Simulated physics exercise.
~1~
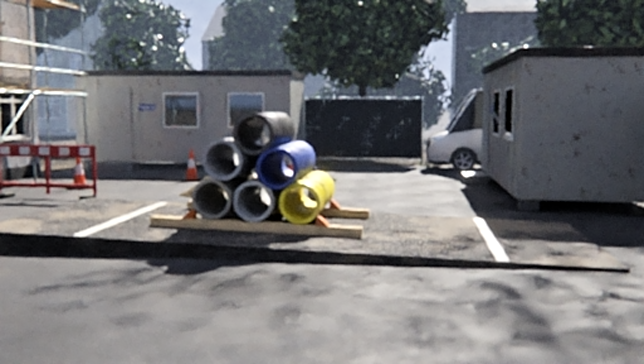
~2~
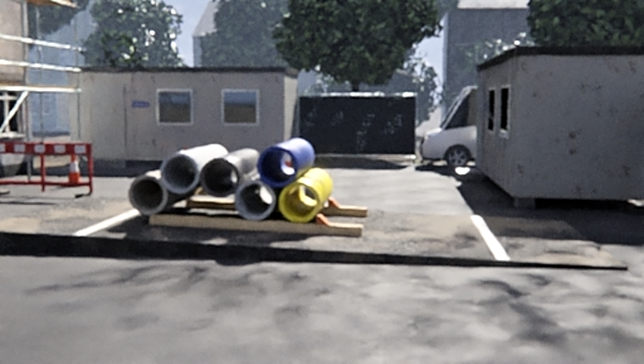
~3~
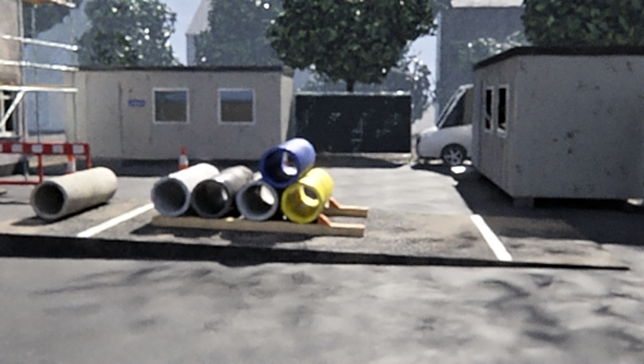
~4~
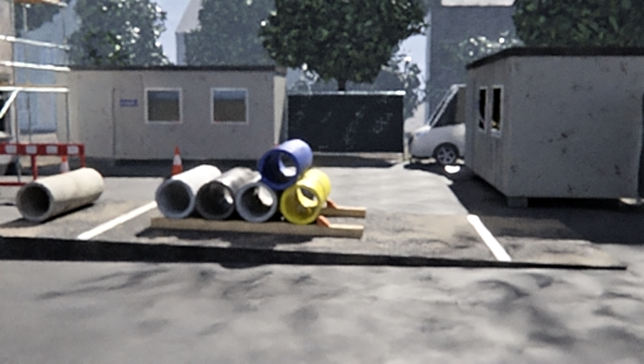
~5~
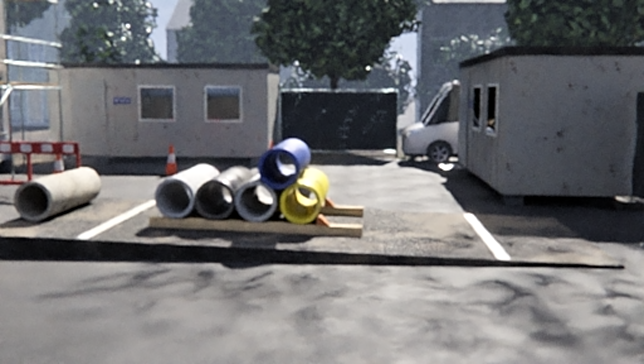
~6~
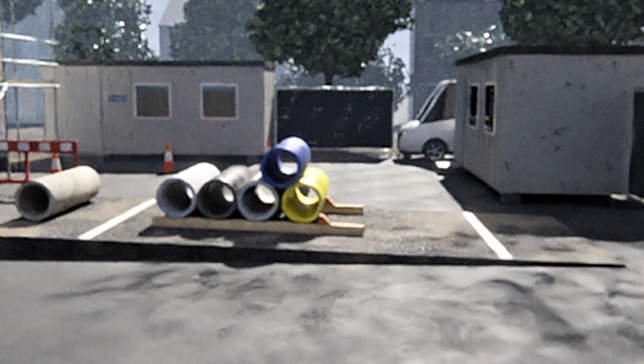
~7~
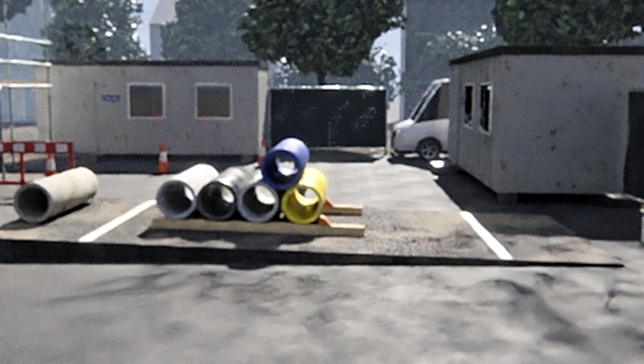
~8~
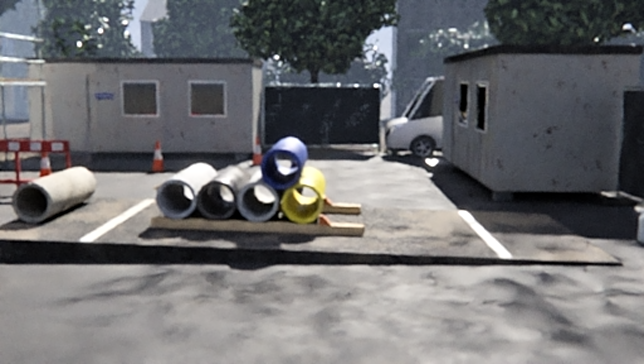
The video shows a stack of concrete pipes on timber bearers, one blue and one yellow, in a yard with cabins. The stack slumps leftward and one grey pipe rolls past the left white line and stops, while blue stays raised on others and yellow remains on the bearers.
